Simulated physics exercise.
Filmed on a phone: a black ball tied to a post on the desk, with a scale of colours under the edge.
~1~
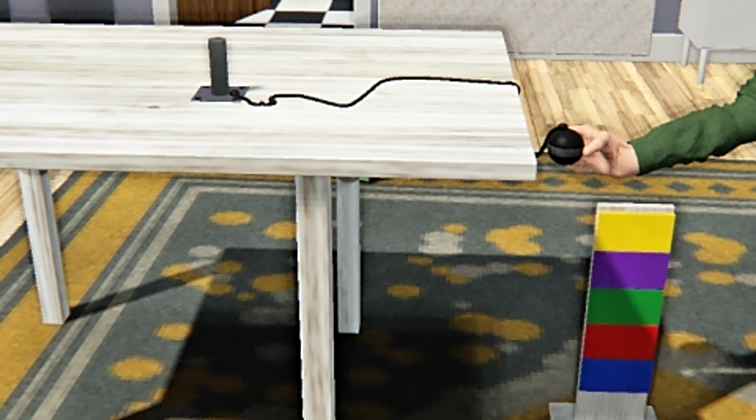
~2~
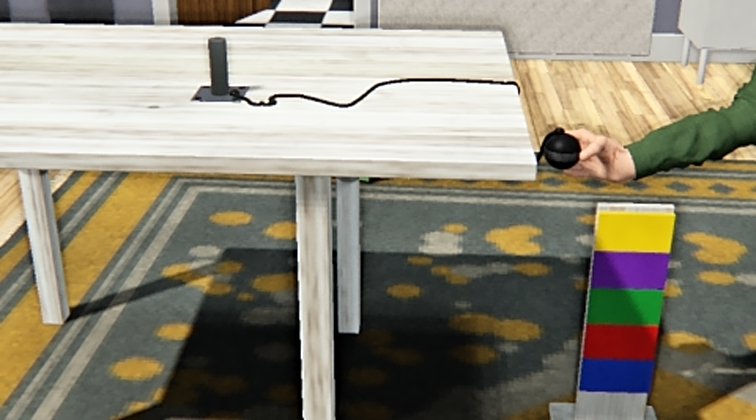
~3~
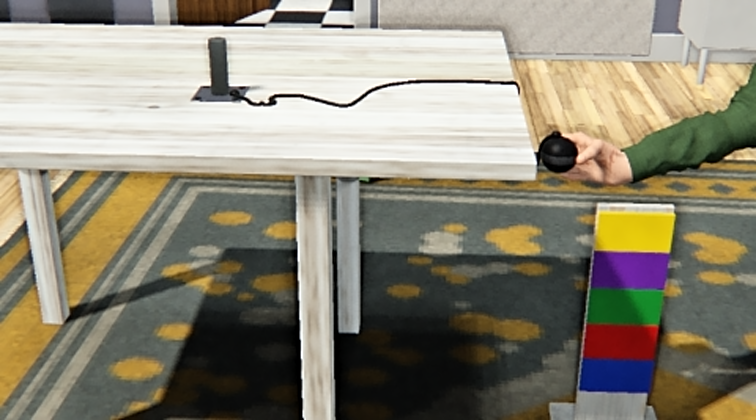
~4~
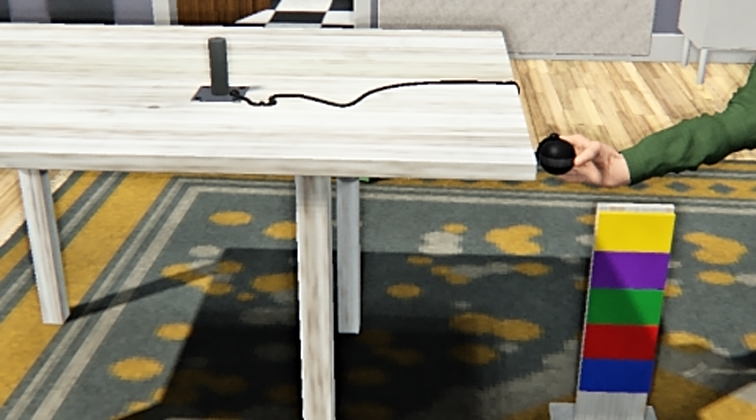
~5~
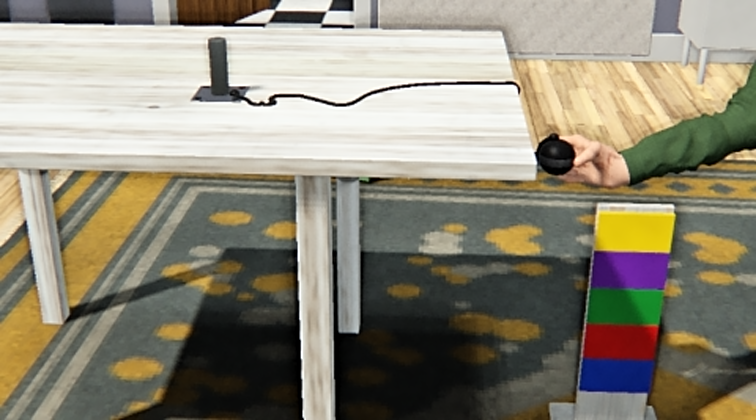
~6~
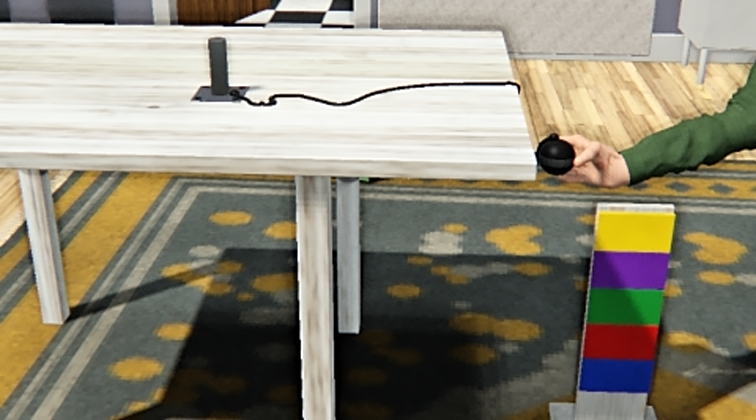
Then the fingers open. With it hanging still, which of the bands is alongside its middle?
The band alongside its middle is red.
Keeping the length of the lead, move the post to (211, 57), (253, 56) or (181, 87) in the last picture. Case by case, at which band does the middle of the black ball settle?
In turn, green, then red, then green.
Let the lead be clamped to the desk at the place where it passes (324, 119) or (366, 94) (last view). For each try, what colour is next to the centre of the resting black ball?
Green, then purple.
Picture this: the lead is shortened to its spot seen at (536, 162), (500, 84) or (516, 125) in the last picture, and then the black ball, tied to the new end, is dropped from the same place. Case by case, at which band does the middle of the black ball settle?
In order of the tries: Green; then no band; then yellow.
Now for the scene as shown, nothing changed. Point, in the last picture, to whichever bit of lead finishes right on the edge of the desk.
In the last picture it is at roughly (435, 85).
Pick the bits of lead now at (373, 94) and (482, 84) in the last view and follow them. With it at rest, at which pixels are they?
First one: (453, 97); second one: (514, 154).
Early on, ball near (484, 326); level with red.
Midway, ball near (522, 344); level with red.
Finally, ball near (499, 344); level with red. Its middle rests at the red band.
